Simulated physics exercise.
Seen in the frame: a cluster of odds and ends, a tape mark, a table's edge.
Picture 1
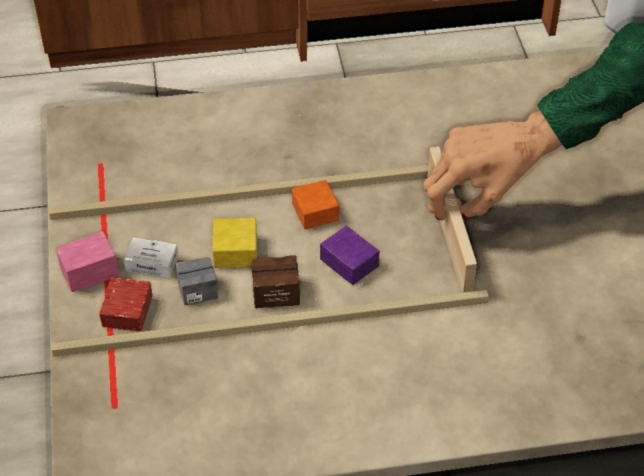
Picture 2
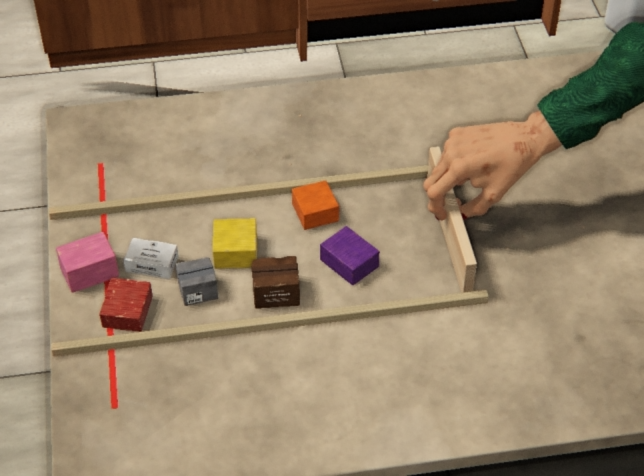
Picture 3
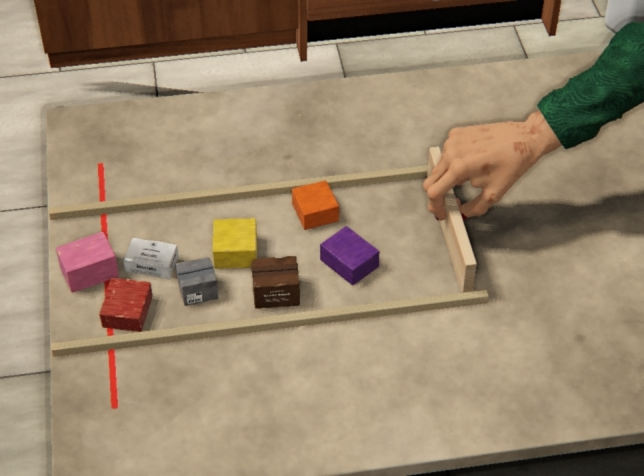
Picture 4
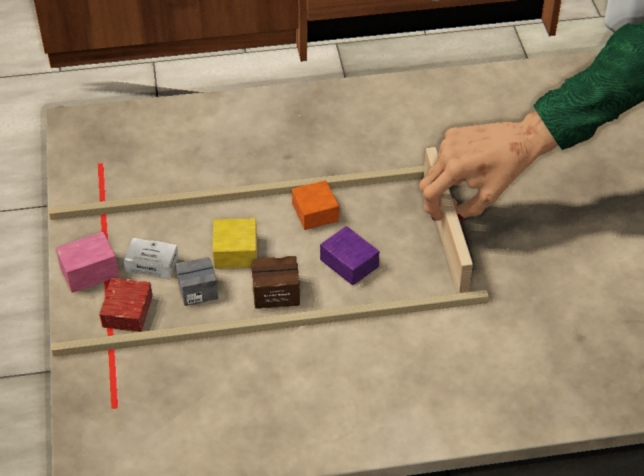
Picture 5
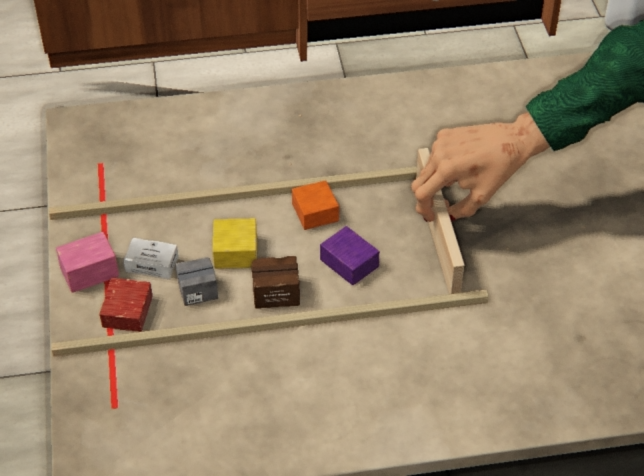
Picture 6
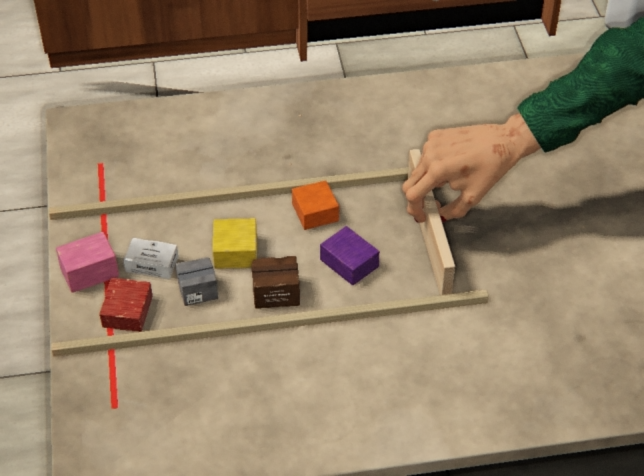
We see several small colored blocks and boxes lying between two wooden rails on a table, near a red tape mark, while a green-sleeved hand holds a board upright at right, then slides it slightly left without touching them.
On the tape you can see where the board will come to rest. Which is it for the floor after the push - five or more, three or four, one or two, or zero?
The number that tumble down is over two and under five.
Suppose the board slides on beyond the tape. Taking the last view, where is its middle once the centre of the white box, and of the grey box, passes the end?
Its middle is about (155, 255) and about (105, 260).
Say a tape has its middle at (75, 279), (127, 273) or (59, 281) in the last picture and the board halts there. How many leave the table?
Tallies in the order asked: 5, 3, 8.
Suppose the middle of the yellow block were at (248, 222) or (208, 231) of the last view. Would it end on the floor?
Keeps its place, then goes off the end.
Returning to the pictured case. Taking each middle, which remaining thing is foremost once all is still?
Result: Grey box.
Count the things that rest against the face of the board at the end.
At rest, 3 are in contact.
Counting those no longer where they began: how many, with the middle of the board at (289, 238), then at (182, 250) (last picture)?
It comes to 4 for the first spot, 8 for the other.
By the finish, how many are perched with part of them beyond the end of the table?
The overhang total is 1.
A little later, none off yet; pink block at rest near (87, 262); red block at rest near (126, 305); white box at rest near (151, 258).
When it is over, the number that fall off is three or four; down, yellow block, white box, red block and pink block.
